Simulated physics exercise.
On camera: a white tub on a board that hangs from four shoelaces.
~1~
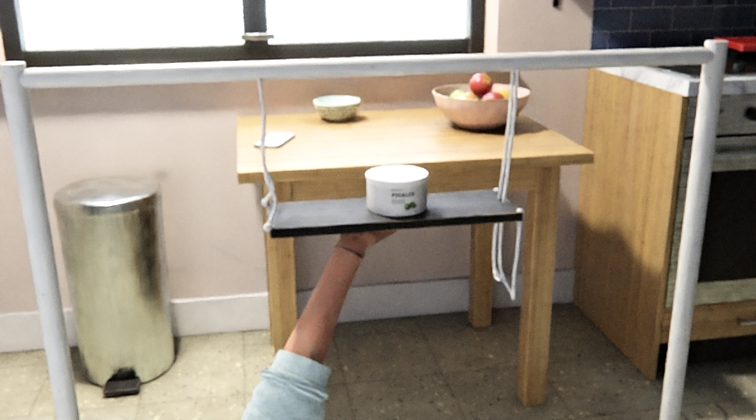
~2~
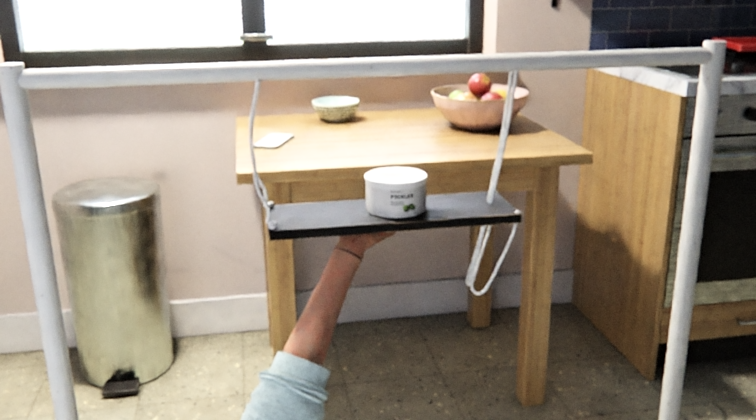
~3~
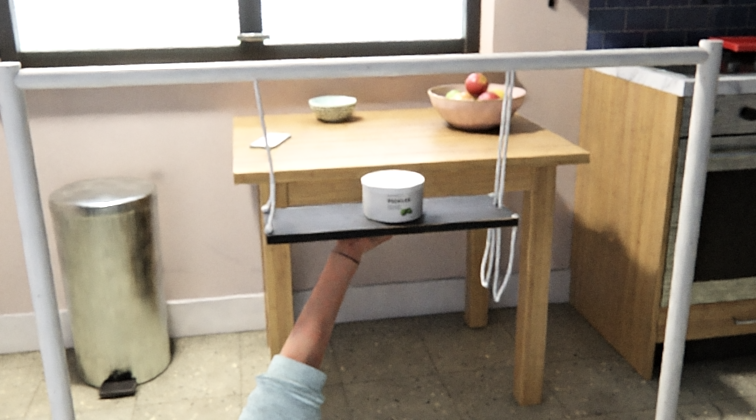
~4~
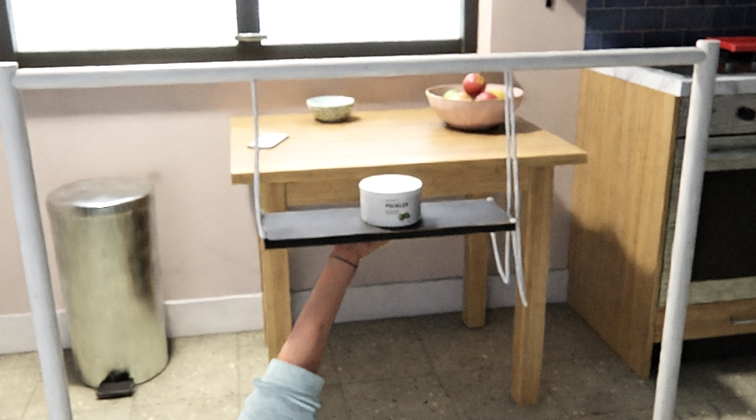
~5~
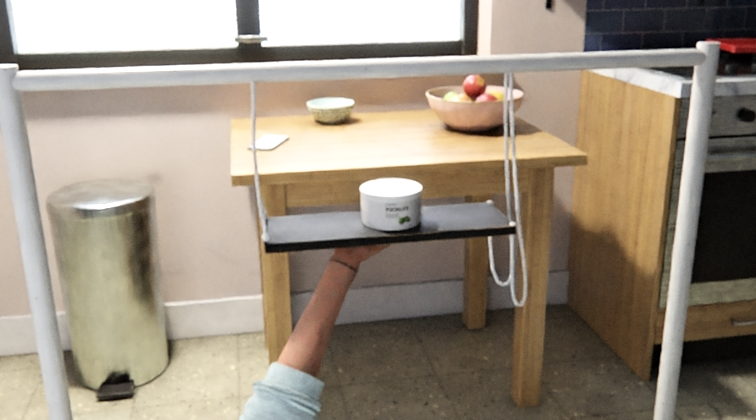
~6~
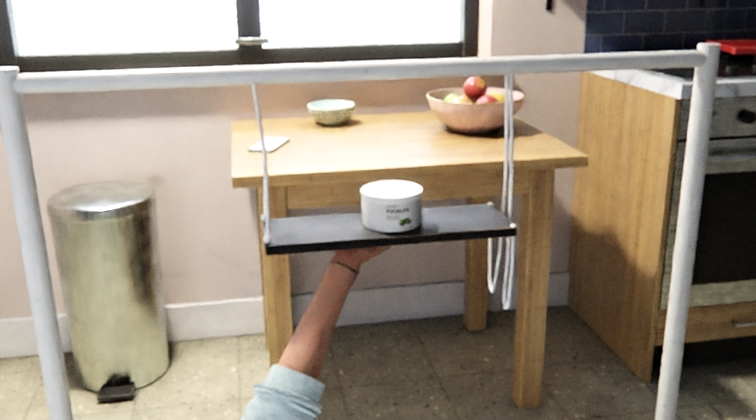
In a kitchen, a hand under a dark board hung by white cords from a white frame lowers it very slightly, a white tub resting on top, while the loose cord at the right sways and hangs in a loop.
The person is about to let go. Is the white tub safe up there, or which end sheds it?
In the end the white tub is shed rightwards.
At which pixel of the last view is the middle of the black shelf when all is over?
Near (327, 313).
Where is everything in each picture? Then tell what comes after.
White tub (397, 190); black shelf (400, 226), in the first picture.
White tub (396, 192), in the second picture.
White tub (393, 196), in the third picture.
White tub (391, 201); black shelf (394, 236), in the fourth picture.
White tub (391, 204), in the fifth picture.
White tub (392, 206); black shelf (395, 242); left shoelaces almost straight; right shoelaces slack, hanging in a loop, in the sixth picture.
Then, 0.78 s past the final frame, board tipped 47° down to the right; tub on the floor.
When it is over, board tipped 49° down to the right; tub on the floor. The white tub goes off on the right.
